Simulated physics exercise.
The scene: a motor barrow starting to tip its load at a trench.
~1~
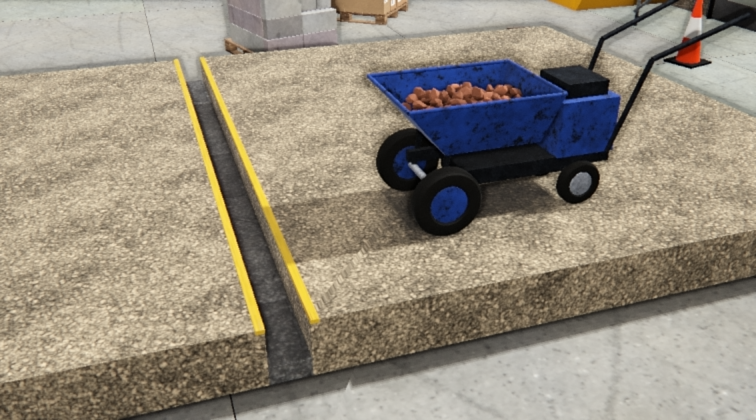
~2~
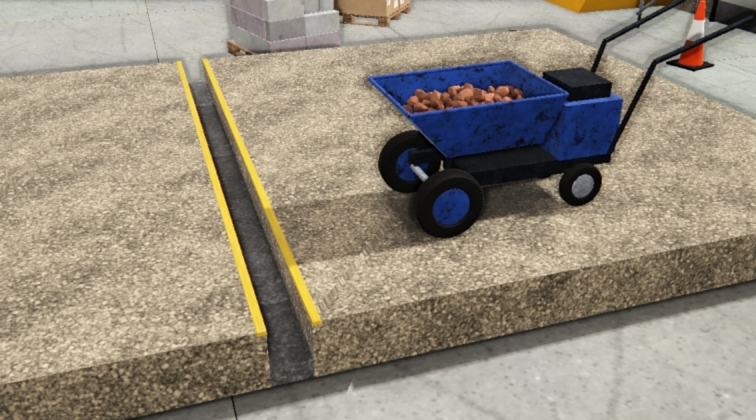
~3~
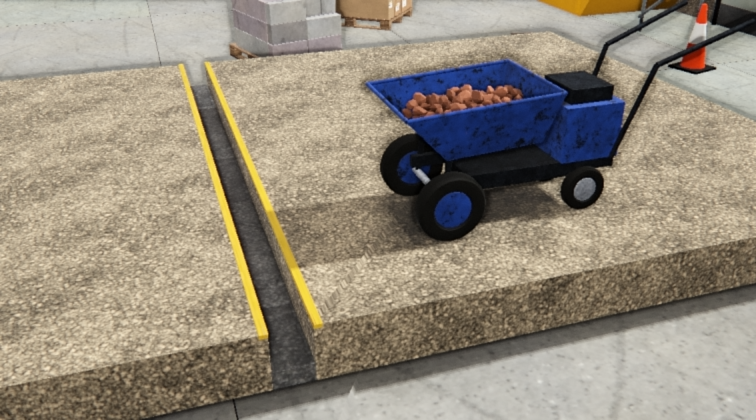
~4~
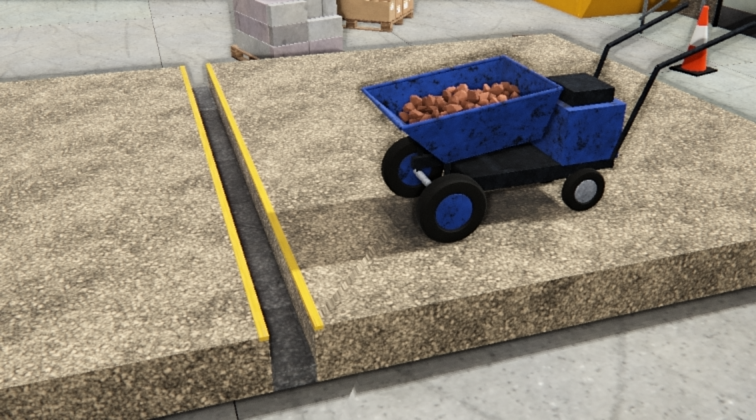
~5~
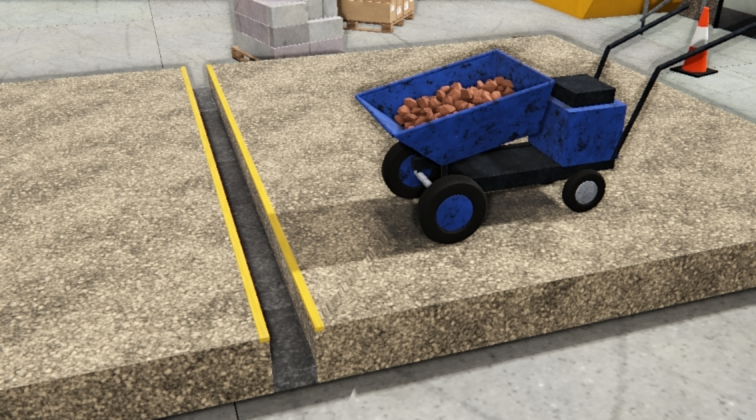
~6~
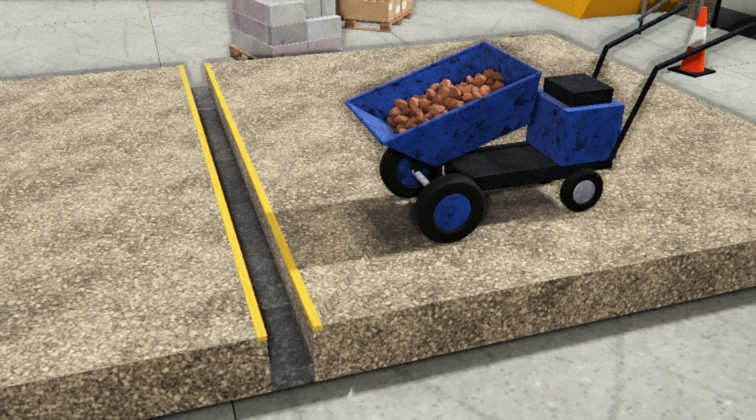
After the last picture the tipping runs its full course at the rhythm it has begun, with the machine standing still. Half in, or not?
Between the edges lies under half of the load.
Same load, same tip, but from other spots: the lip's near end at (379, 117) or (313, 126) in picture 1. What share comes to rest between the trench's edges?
In turn 60 and 10 in a hundred.
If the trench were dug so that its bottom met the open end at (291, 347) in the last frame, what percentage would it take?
Near 30 %.
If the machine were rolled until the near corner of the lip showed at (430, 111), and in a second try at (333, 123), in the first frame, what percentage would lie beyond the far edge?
About 0 and 30 per cent.
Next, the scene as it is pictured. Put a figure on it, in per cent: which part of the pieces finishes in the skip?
It comes to 20 per cent or so.
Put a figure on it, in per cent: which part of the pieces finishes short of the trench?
Some 45 per cent.
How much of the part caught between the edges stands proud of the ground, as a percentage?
Roughly 0 in a hundred.
Shortly afterwards, skip tipped steeply; the whole lot in the skip.
Next, skip tipped steeply; the bulk in the skip; a little short of the trench.
Some moments later, skip tipped right over; near a quarter in the skip; near half short of the trench; near a quarter in or heaped over the trench.
In the end, skip tipped right over; near a quarter in the skip; near half short of the trench; near a third in or heaped over the trench; none at all beyond it.
